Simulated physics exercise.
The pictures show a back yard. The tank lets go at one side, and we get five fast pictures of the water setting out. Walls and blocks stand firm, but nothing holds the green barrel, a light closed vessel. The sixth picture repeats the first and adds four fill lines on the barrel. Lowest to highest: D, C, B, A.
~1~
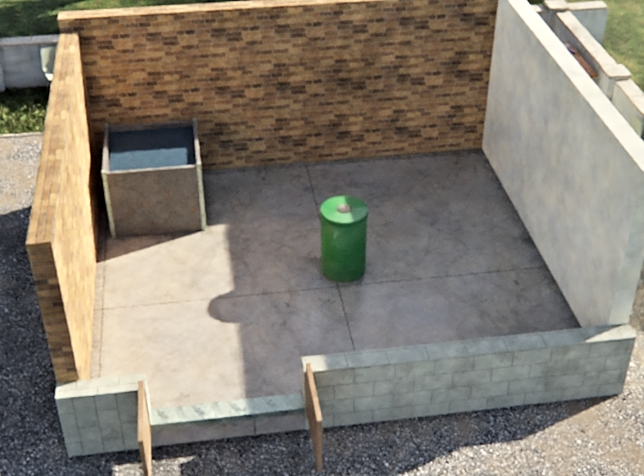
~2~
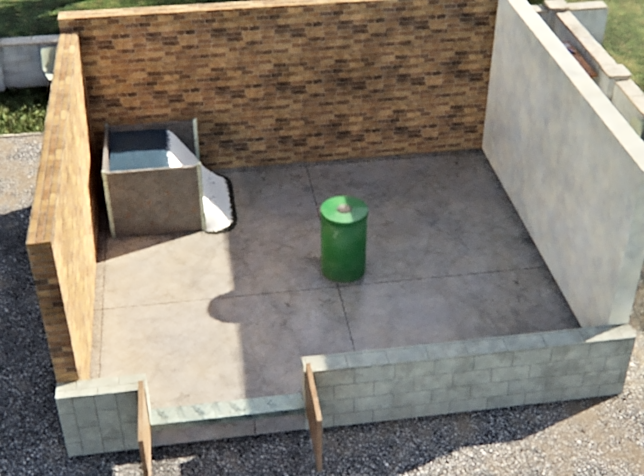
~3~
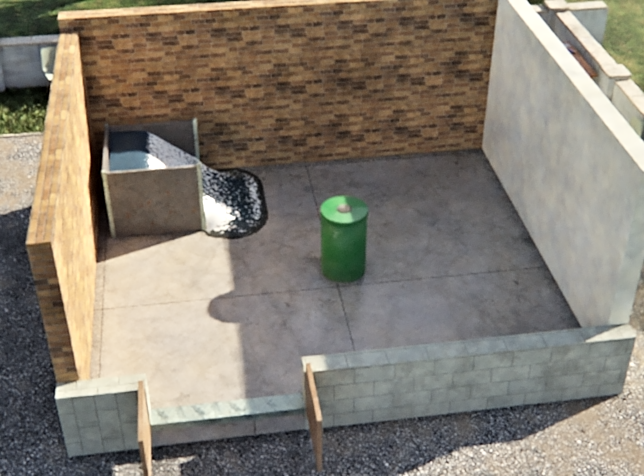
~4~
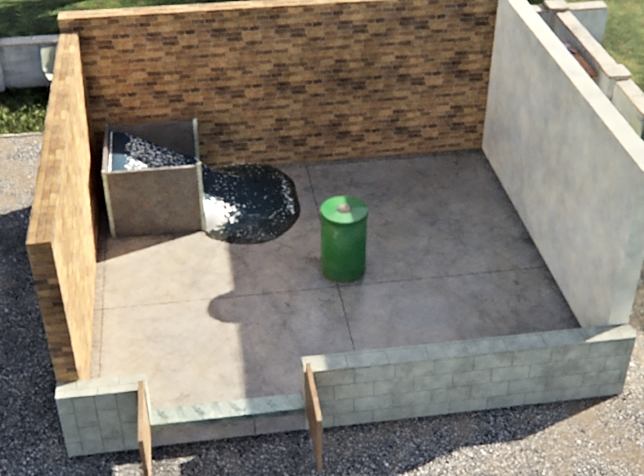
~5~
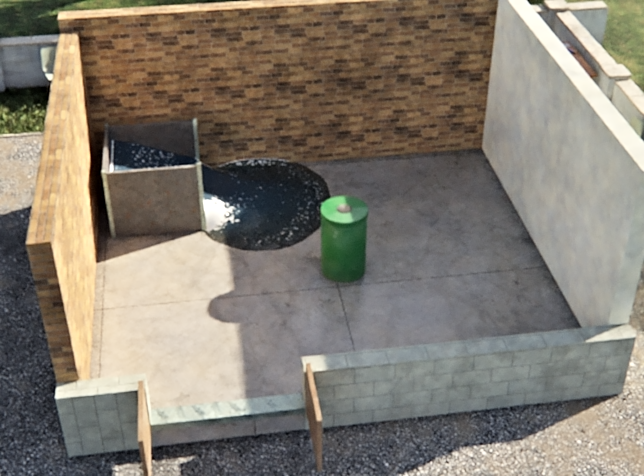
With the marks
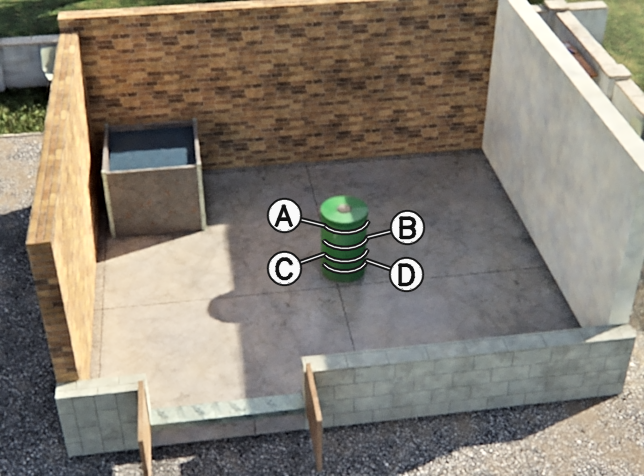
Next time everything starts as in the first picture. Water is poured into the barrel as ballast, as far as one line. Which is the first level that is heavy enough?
D.
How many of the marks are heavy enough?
All four.
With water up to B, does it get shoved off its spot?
No.
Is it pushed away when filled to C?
No.
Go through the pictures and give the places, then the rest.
Lid of the green barrel at (344, 209); tank full, its middle at (152, 150); open gate at (225, 369).
Water covers 2 % of the ground and is seen nearest the barrel at (227, 222).
Water covers 5 % of the ground and is seen nearest the barrel at (251, 226).
Water covers 8 % of the ground and is seen nearest the barrel at (284, 227).
Lid of the green barrel at (344, 209); water covers 12 % of the ground and is seen nearest the barrel at (304, 234).
On the marked copy, A at (348, 232); B at (348, 248); C at (348, 261); D at (348, 271); from the bottom up D, C, B, A.
Choosing A, it does not move.
Choosing B, it does not move.
Choosing C, it does not move.
Choosing D, it does not move.
